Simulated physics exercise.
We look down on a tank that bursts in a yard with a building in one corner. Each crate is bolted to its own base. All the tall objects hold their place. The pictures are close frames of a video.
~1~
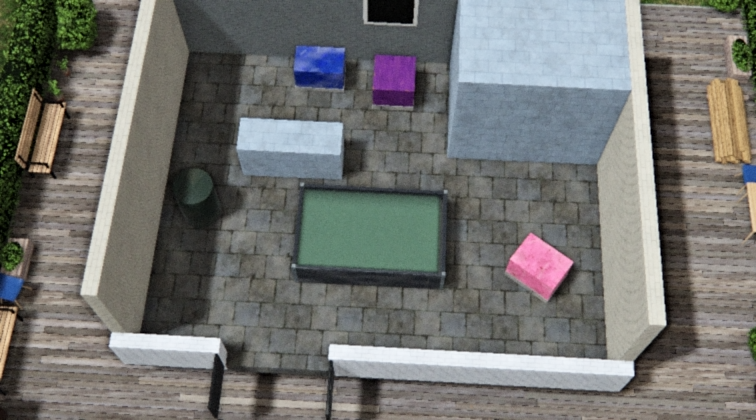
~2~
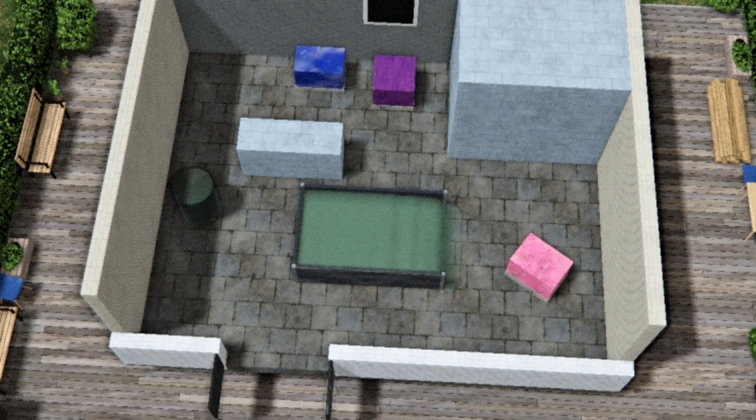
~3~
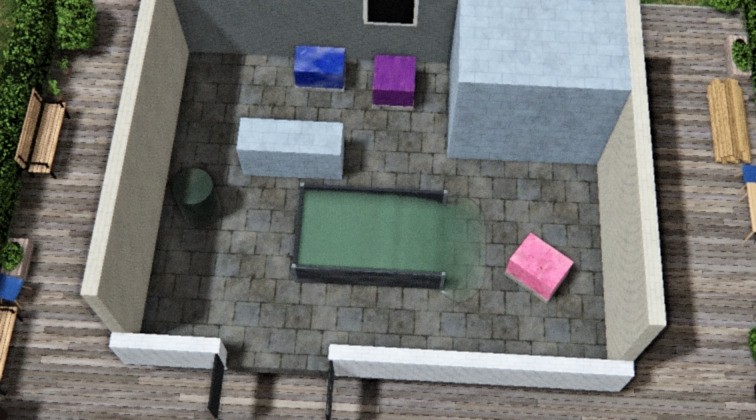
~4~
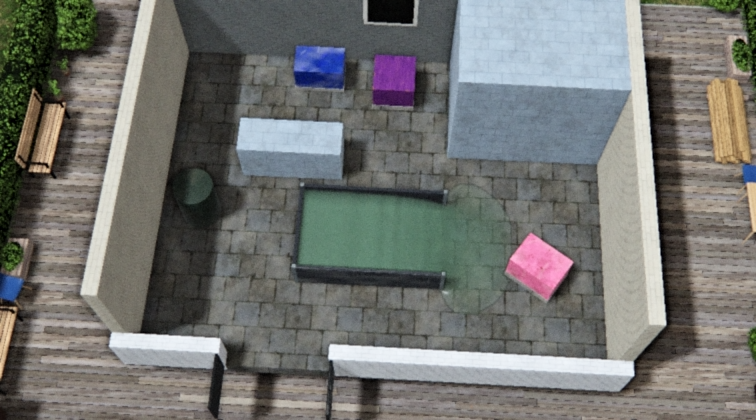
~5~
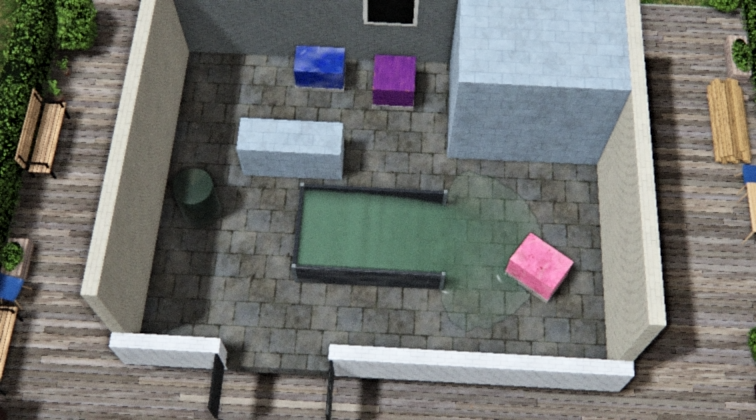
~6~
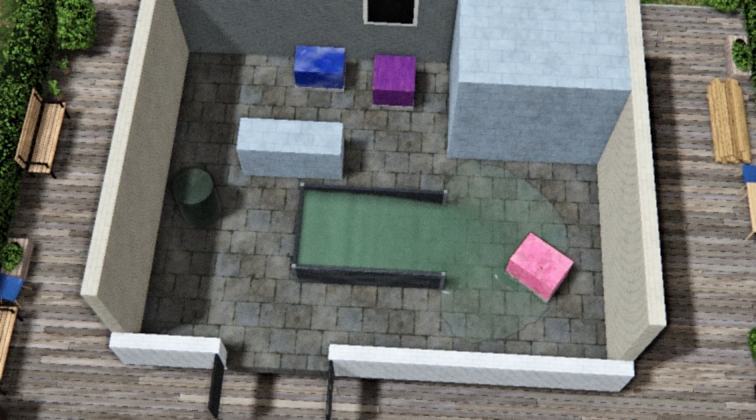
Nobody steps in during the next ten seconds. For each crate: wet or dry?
One by one: The pink crate gets wet; the purple crate stays dry; the blue crate stays dry.
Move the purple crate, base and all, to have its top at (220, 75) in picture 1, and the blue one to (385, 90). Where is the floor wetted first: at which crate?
That is the pink crate.
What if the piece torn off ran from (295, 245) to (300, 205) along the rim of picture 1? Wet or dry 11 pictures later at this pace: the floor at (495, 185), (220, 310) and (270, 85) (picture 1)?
In turn: No water, flooded, not flooded.
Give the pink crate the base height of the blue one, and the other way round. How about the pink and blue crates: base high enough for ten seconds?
My reading: Pink ends up wet; blue is safe.
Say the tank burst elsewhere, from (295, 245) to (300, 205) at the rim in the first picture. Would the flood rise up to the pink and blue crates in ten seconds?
Then: The pink crate is spared, the blue crate is soaked.
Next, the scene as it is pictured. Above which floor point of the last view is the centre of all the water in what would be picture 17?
Near (459, 245).
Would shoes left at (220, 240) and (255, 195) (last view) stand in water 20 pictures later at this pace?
As listed: Dry, free of water.
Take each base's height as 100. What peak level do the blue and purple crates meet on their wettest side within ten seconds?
About 80 and 30 per cent.
A moment on, water covers 25 % of the floor; the pink crate water round its plinth, the purple crate not reached, the blue crate not reached.
Next, water covers 25 % of the floor; the pink crate water round its plinth, the purple crate not reached, the blue crate not reached.
Then, water covers 35 % of the floor; the pink crate water round its plinth, the purple crate not reached, the blue crate not reached.
Later, water covers 60 % of the floor; the pink crate water round its plinth, the purple crate not reached, the blue crate water round its plinth.
In the end, water covers 90 % of the floor; the pink crate was topped, the purple crate stayed above the water, the blue crate stayed above the water.
